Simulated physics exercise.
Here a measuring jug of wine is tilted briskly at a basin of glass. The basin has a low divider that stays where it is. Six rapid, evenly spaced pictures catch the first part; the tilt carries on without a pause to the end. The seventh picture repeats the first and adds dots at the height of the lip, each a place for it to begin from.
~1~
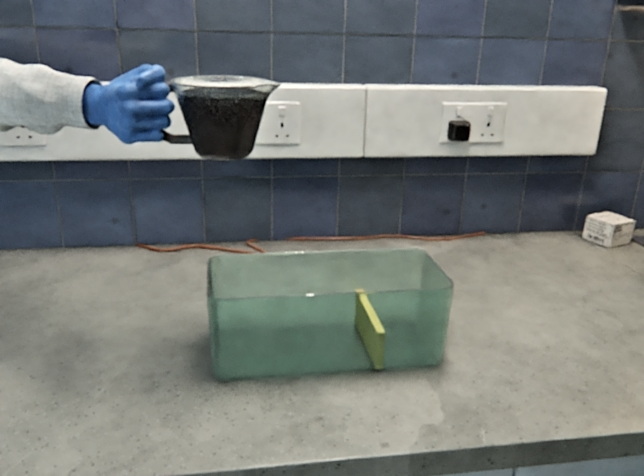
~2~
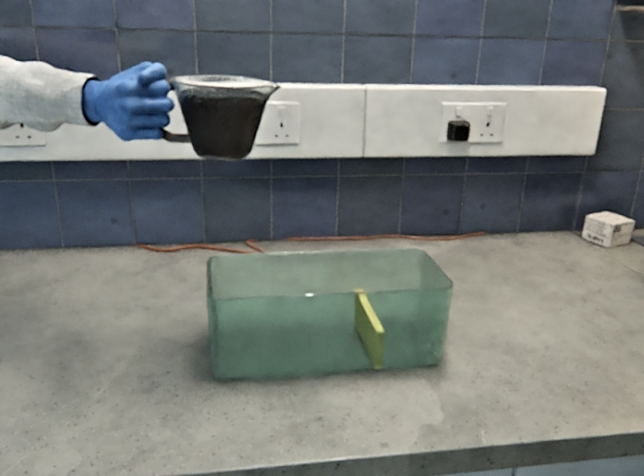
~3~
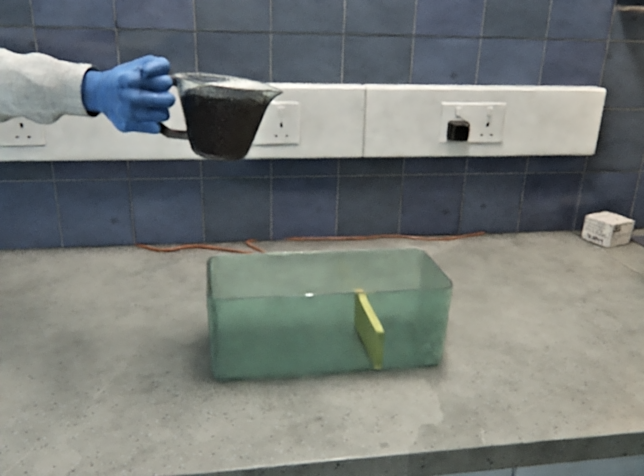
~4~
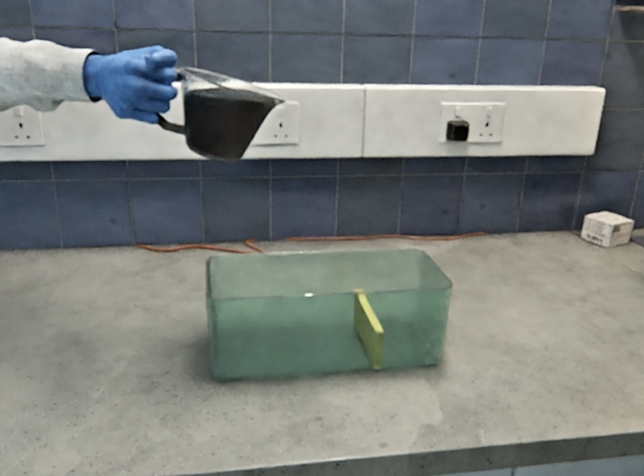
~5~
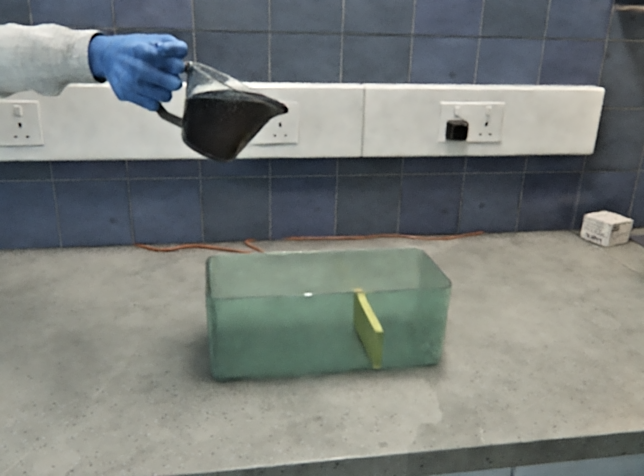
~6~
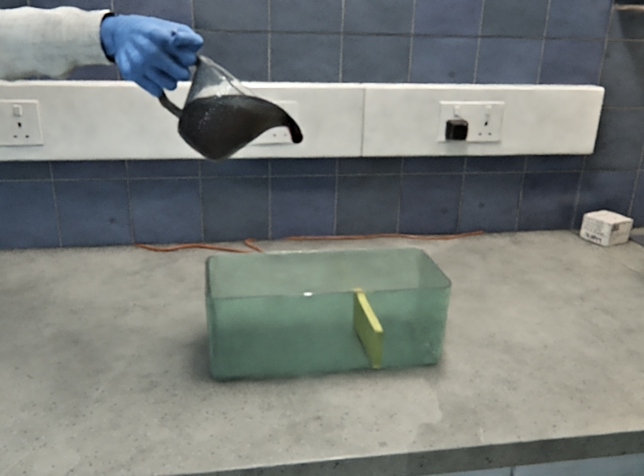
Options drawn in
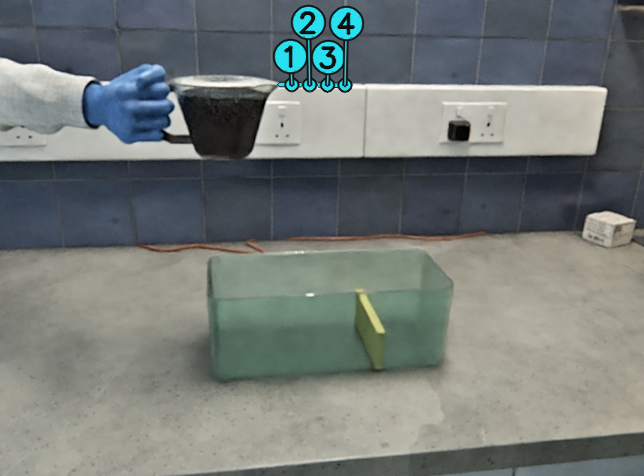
A blue-gloved hand in a pale sleeve holds a clear measuring jug of dark liquid at the upper left, seen from the front across a grey worktop. Below sits a greenish glass basin with a yellow-green divider, before blue tiles, white socket panels and a small white box. The hand briskly tilts the jug rightward until dark liquid slips over its lip, while the camera stays still.
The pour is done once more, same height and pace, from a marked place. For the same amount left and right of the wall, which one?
Go for 3.
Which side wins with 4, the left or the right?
The right side.
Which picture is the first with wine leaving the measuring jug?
In picture 5.
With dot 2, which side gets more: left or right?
The left one.
On the marked copy, 1 at (291, 84); 2 at (309, 84); 3 at (327, 85); 4 at (345, 85).
If 1 is chosen, about 94 % ends left of the wall and 2 % right of it; 4 % is lost outside.
If 2 is chosen, about 83 % ends left of the wall and 14 % right of it; 4 % is lost outside.
If 3 is chosen, about 55 % ends left of the wall and 44 % right of it.
If 4 is chosen, about 23 % ends left of the wall and 74 % right of it; 3 % is lost outside.
